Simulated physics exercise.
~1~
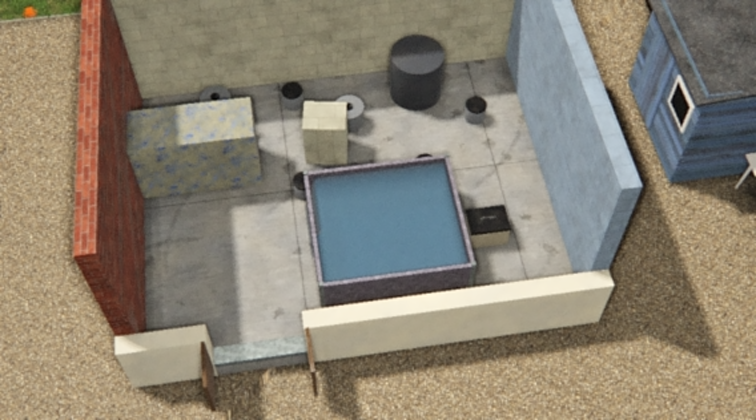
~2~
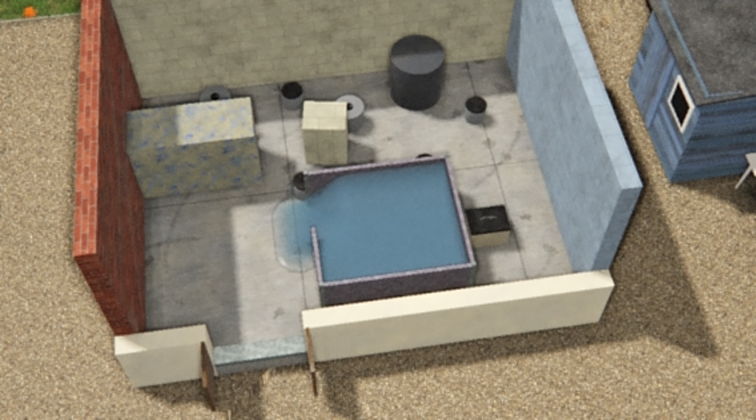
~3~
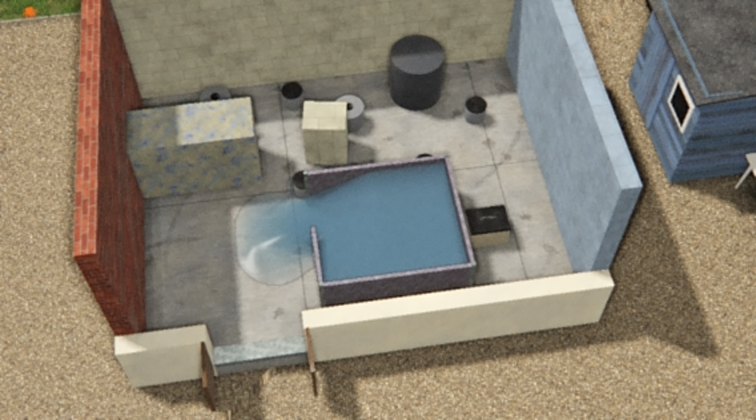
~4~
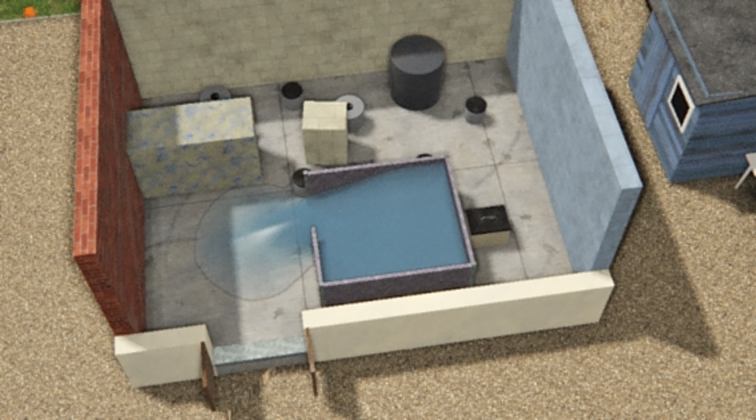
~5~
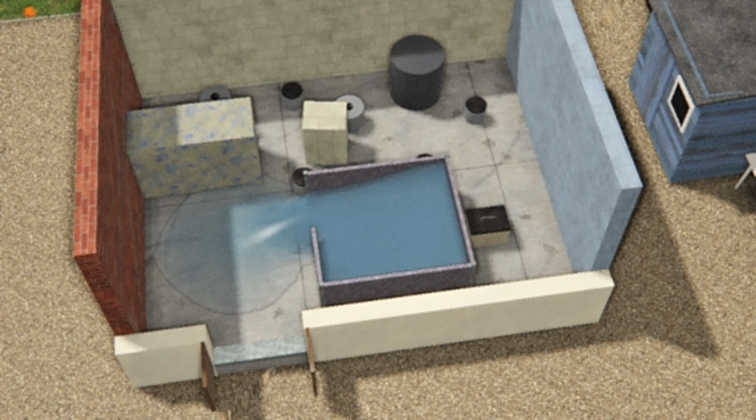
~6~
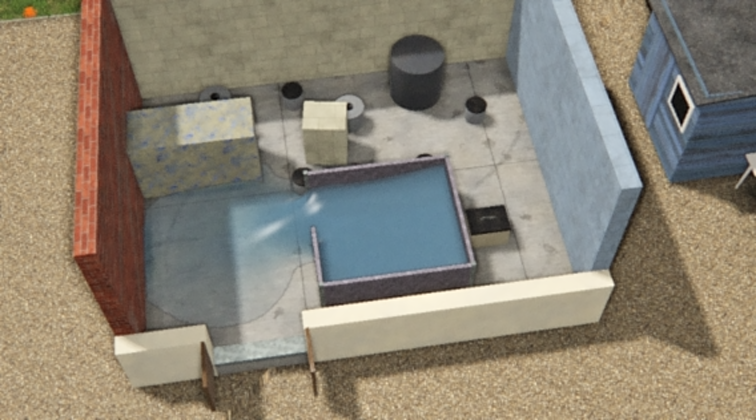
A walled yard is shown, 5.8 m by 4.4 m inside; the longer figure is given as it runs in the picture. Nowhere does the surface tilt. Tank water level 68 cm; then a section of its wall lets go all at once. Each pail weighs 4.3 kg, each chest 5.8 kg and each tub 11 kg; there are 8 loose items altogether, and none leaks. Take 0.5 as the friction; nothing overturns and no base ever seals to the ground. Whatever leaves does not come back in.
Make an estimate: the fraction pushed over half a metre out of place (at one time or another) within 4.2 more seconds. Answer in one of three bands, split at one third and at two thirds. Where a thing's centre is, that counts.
Under a third.
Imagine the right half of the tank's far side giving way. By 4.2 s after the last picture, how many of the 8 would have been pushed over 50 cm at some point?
In that case 7 of them.
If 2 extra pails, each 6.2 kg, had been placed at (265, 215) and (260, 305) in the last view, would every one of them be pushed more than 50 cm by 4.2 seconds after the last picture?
The first comes out beyond the limit, the second beyond the limit.
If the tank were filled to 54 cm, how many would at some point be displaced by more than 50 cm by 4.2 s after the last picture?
Then 0 of them.
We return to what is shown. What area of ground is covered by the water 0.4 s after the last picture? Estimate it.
About 8.5 m2.
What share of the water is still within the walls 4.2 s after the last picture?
Close to 88 in a hundred parts remain.
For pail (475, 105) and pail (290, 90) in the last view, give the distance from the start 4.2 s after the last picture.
Respectively, 0 centimetres and 30 centimetres.
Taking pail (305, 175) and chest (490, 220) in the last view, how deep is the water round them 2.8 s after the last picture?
Close to 2 and 0 centimetres.
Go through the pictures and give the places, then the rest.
A pail at (304, 180), on the bottom; a pail at (476, 104) rests on the ground; 3.3 m2 under water; 0 of 8 have shifted, in the first picture.
A pail at (304, 180) rests on the ground; a pail at (476, 104), on the bottom; 3.9 m2 under water; 0 of 8 have shifted, in the second picture.
A pail at (304, 179), on the bottom; a pail at (476, 104), on the bottom; water covers 4.6 m2; 0 of 8 have shifted, in the third picture.
A pail at (304, 177), on the bottom, 6 cm from its start; a pail at (476, 104) rests on the ground; 5.7 m2 under water; 1 of 8 have shifted, in the fourth picture.
A pail at (303, 176) rests on the ground, 7 cm from its start; a pail at (476, 104) rests on the ground; 6.8 m2 under water; 1 of 8 have shifted, in the fifth picture.
A pail at (303, 176), on the bottom, 7 cm from its start; a pail at (476, 104) rests on the ground; water covers 7.6 m2; 1 of 8 have shifted, in the sixth picture.
Then, 0.4 s after the last picture 0 of 8 are over 50 cm from their spots; 0 afloat.
Then, 1.5 s after the last picture 0 of 8 are over 50 cm from their spots; 0 afloat.
Then, 2.8 s after the last picture 0 of 8 are over 50 cm from their spots; 0 afloat.
Then, 4.2 s after the last picture 0 of 8 are over 50 cm from their spots, and 0 have been at some point; 1 afloat.
